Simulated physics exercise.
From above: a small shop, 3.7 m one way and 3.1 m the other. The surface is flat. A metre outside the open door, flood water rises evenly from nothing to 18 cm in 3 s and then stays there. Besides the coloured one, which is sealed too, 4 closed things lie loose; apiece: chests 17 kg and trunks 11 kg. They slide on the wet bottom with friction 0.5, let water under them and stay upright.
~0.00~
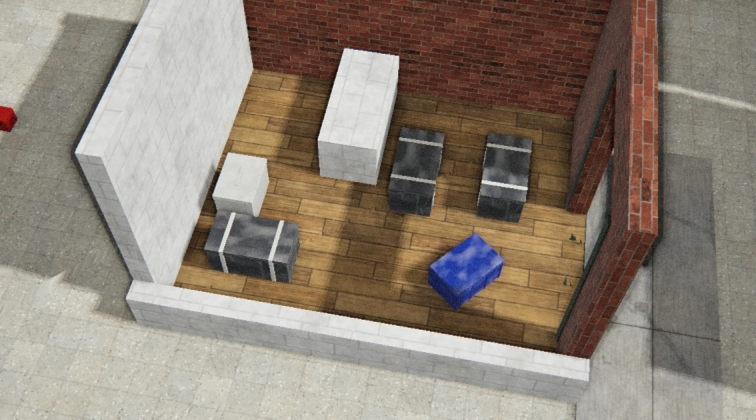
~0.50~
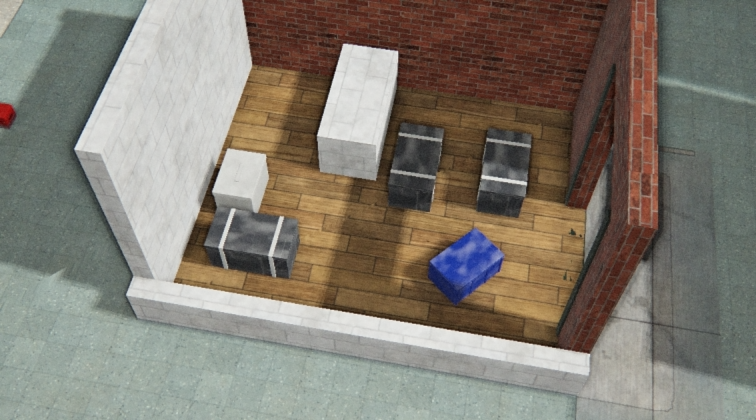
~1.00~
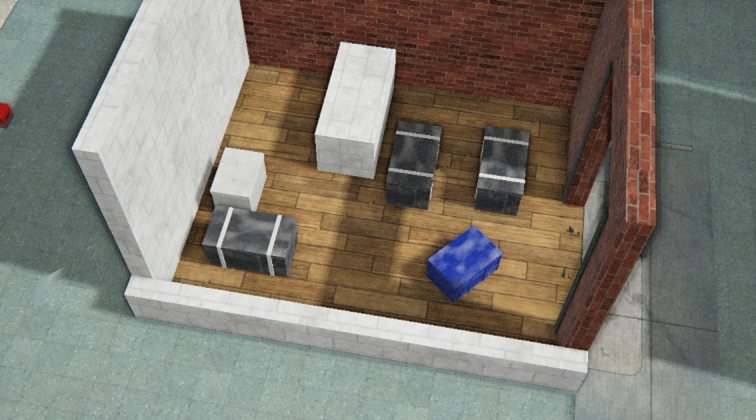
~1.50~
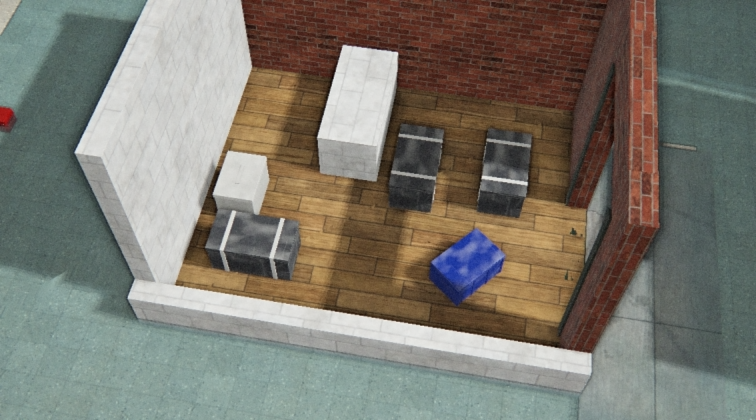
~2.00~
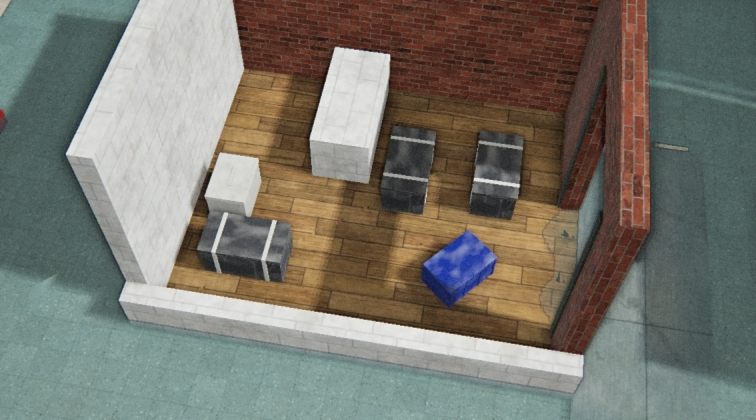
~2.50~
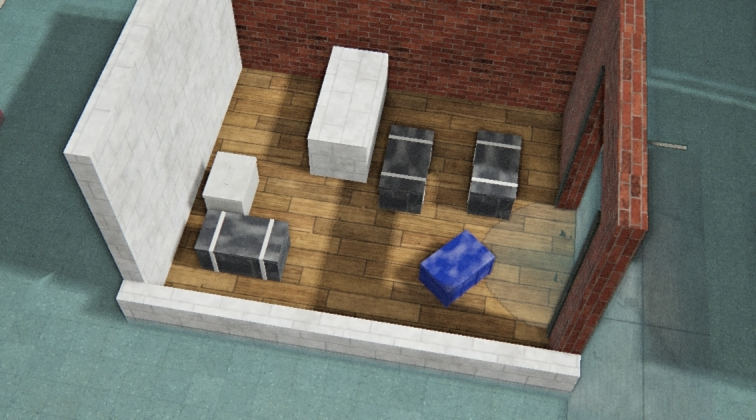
At first, a blue box and several dark, banded boxes sit on the wooden floor of a small shop, with pale, dry paving outside. Blue-green water covers the paving, then a thin sheet slips through the doorway on the right and spreads across the nearby floorboards, while the boxes stay still.
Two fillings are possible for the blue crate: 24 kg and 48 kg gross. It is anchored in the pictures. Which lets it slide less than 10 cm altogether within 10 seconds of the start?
I expect that only the higher weight holds it.
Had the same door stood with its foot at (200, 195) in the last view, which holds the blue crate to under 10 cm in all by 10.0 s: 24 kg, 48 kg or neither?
In that case only the higher weight holds it.
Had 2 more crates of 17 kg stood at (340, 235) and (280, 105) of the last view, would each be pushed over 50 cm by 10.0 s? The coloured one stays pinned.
In that order: More, under.
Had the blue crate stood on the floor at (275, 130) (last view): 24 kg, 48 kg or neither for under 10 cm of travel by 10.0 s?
It takes the larger.
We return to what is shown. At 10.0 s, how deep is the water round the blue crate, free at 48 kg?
Roughly 10 cm.
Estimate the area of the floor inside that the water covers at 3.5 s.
Some 2.5 m2.
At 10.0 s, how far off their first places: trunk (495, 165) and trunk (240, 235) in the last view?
In that order: 80 cm, 40 cm.
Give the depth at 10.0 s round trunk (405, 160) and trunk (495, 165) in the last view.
About 9 and 11 cm.
After 3.5 s the blue crate would be 1 cm from its start with 24 kg and 0 cm from its start with 48 kg; 6 cm of water round it then.
After 4.5 s the blue crate would be 37 cm from its start with 24 kg and 0 cm from its start with 48 kg; 7 cm of water round it then.
After 7.0 s the blue crate would be 73 cm from its start with 24 kg and 0 cm from its start with 48 kg; 7 cm of water round it then.
After 10.0 s the blue crate would be 139 cm from its start with 24 kg and 0 cm from its start with 48 kg; 10 cm of water round it then.
